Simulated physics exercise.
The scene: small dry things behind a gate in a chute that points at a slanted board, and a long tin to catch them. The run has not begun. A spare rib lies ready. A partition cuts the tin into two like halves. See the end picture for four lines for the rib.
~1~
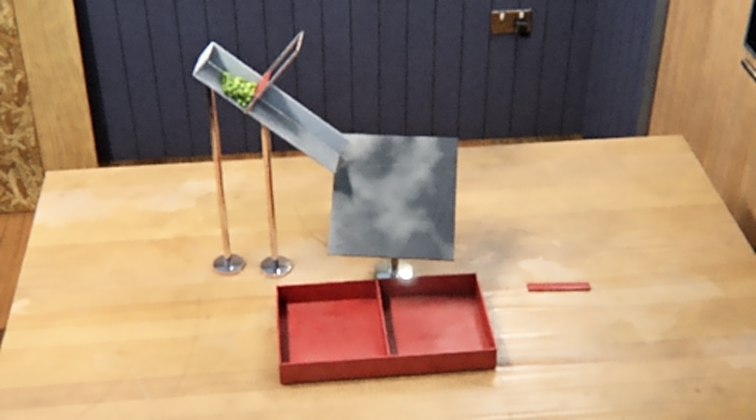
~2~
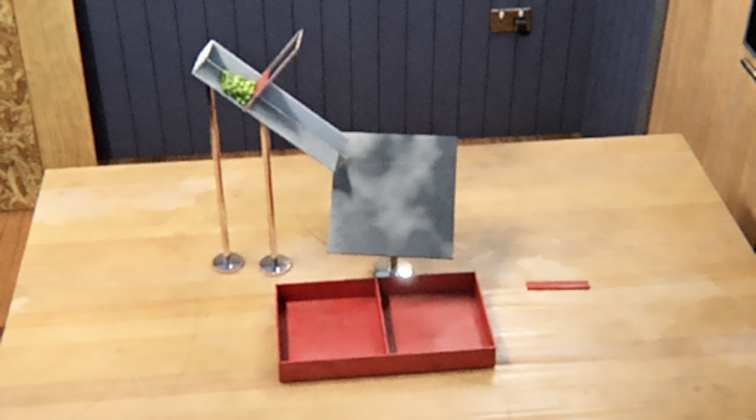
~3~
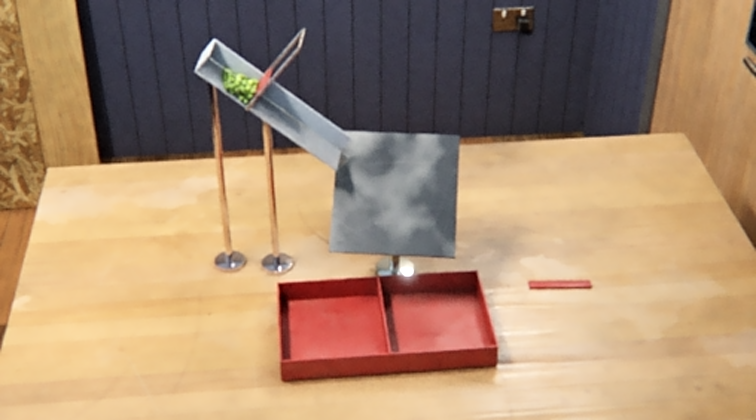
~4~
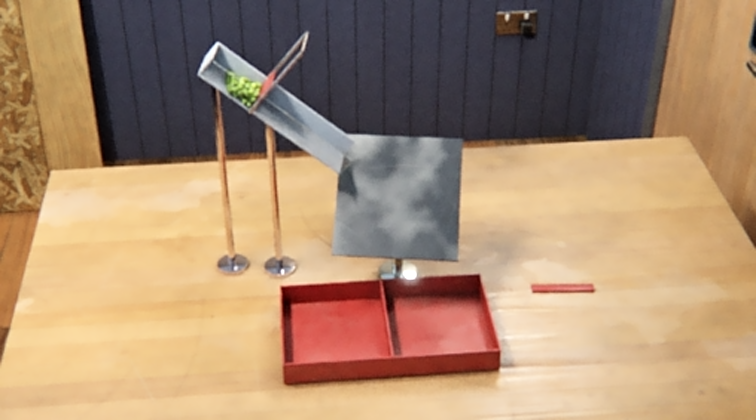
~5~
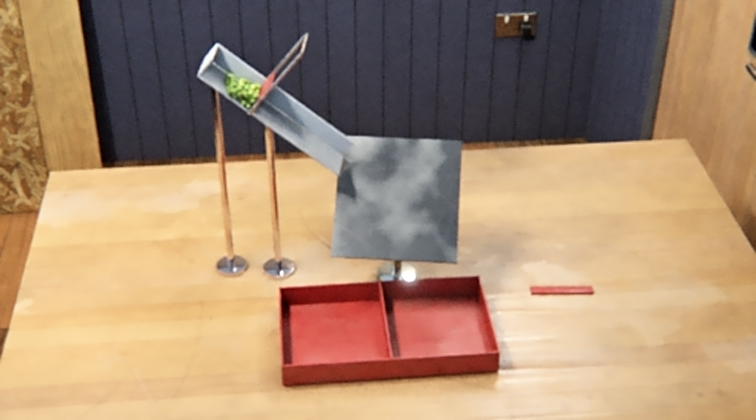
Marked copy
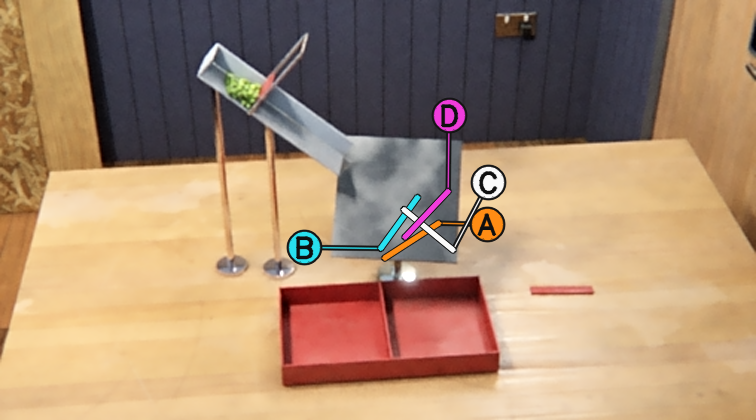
Small green pieces rest behind a closed gate in a sloping clear chute, which points down to the right at a tilted dark board. Below the board sits a red tin split into two sections, with a thin red strip lying to its right. Nothing moves apart from a slight wobble of the view.
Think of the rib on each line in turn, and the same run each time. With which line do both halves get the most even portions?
D works best here.
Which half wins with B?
More lands on the left.
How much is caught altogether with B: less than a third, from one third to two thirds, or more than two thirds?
Line B gives more than two thirds.
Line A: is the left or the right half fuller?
The left half.
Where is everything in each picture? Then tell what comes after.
In the first picture, load behind the gate near (242, 87), dried peas; lip of the chute near (337, 164), sloping fairly steeply.
In the second picture, middle of the board near (393, 194), tilted fairly steeply; middle of its low edge near (390, 256); of its high edge near (397, 134).
In the third picture, front corners of the tin near (281, 361) and (498, 346); front end of its middle wall near (390, 354); gate still shut near (266, 80).
In the fourth picture, middle of the load near (246, 87); lip near (341, 165).
In the fifth picture, middle of the load near (246, 88); lip near (340, 166).
On the marked copy, line A from (438, 223) to (384, 258); line B from (417, 197) to (380, 248); line C from (403, 209) to (453, 250); line D from (448, 191) to (404, 237).
With A, of what is caught, all but a few in the left half, a small share in the right.
With B, of what is caught, all but a few in the left half, a small share in the right.
With C, of what is caught, a small share in the left half, the bulk in the right.
With D, of what is caught, close to half in the left half, close to half in the right.
